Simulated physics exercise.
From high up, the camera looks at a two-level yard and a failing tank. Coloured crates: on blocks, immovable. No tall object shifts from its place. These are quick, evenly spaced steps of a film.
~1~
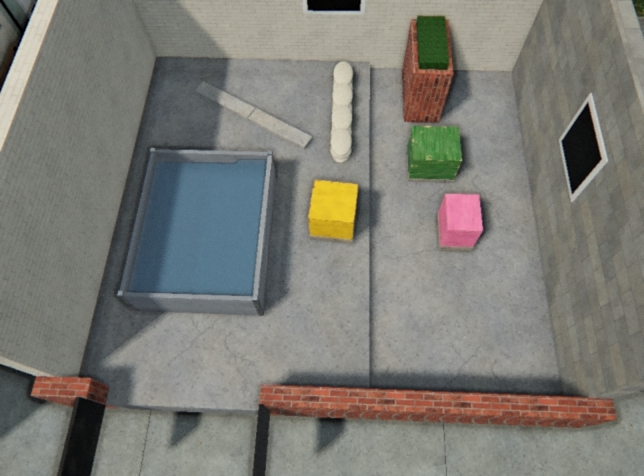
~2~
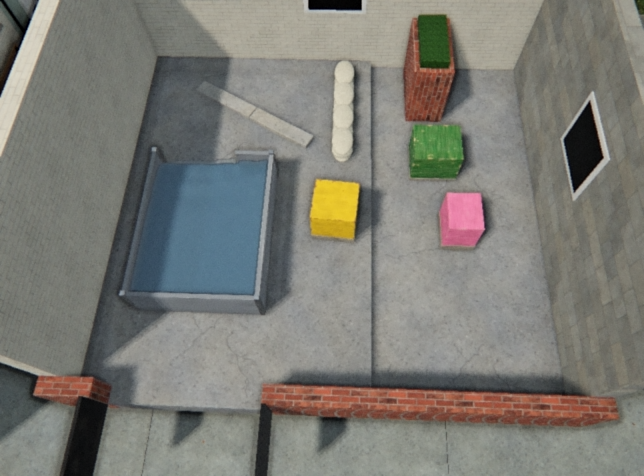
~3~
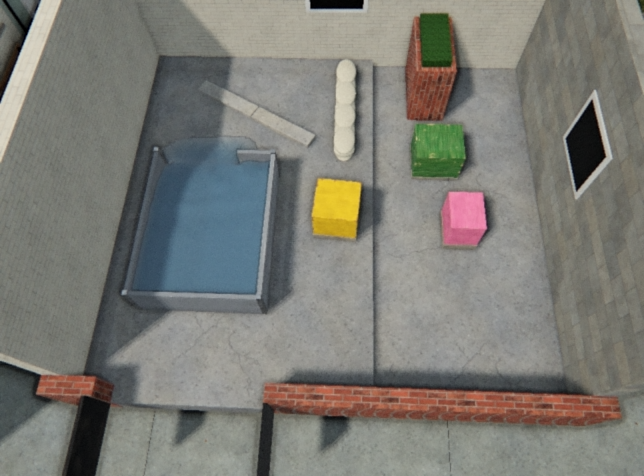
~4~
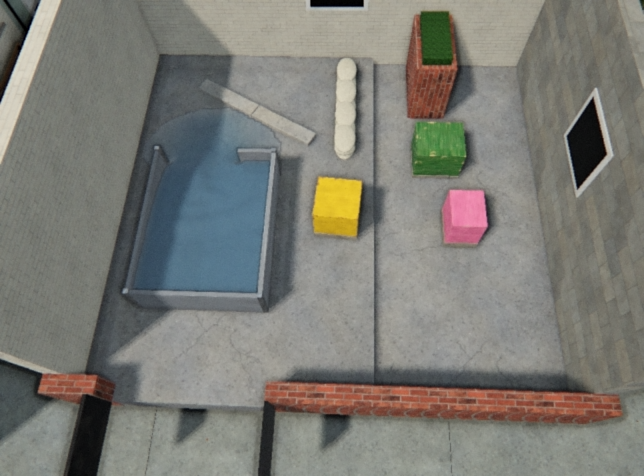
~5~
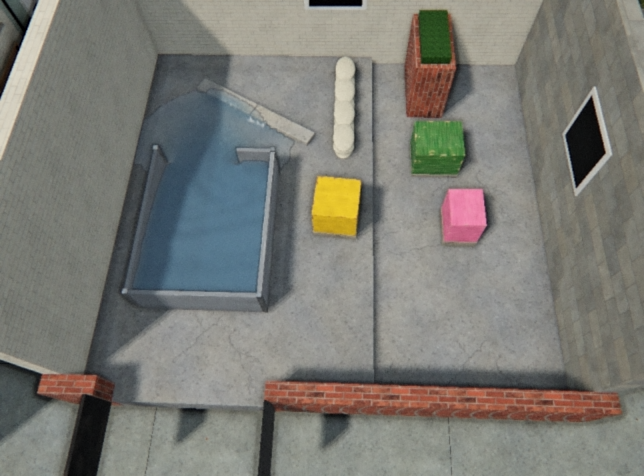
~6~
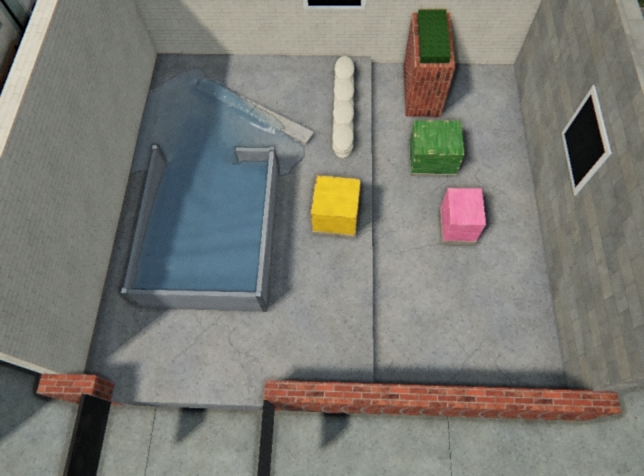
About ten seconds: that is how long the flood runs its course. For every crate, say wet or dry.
Pink crate - dry; yellow crate - wet; green crate - wet.
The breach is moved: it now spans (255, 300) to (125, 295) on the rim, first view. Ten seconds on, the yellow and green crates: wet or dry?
One by one: The yellow one remains dry; the green one keeps dry.
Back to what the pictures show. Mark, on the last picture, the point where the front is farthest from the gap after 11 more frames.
My guess is roughly (375, 65).
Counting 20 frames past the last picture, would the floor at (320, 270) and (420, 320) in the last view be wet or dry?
First spot spared, second spot spared.
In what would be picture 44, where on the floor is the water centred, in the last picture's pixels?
Roughly at (263, 159).
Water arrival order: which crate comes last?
Last is the pink one.
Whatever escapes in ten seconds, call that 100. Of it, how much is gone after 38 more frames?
I'd put it at 5 per cent.
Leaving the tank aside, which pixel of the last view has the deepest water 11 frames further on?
Somewhere around (167, 57).
A moment on, water covers 20 % of the floor; the pink crate not reached, the yellow crate not reached, the green crate not reached.
Next, water covers 25 % of the floor; the pink crate not reached, the yellow crate water round its plinth, the green crate not reached.
Then, water covers 35 % of the floor; the pink crate not reached, the yellow crate water round its plinth, the green crate water round its plinth.
Later, water covers 65 % of the floor; the pink crate water round its plinth, the yellow crate water round its plinth, the green crate water round its plinth.
In the end, water covers 90 % of the floor; the pink crate stayed above the water, the yellow crate was topped, the green crate was topped.
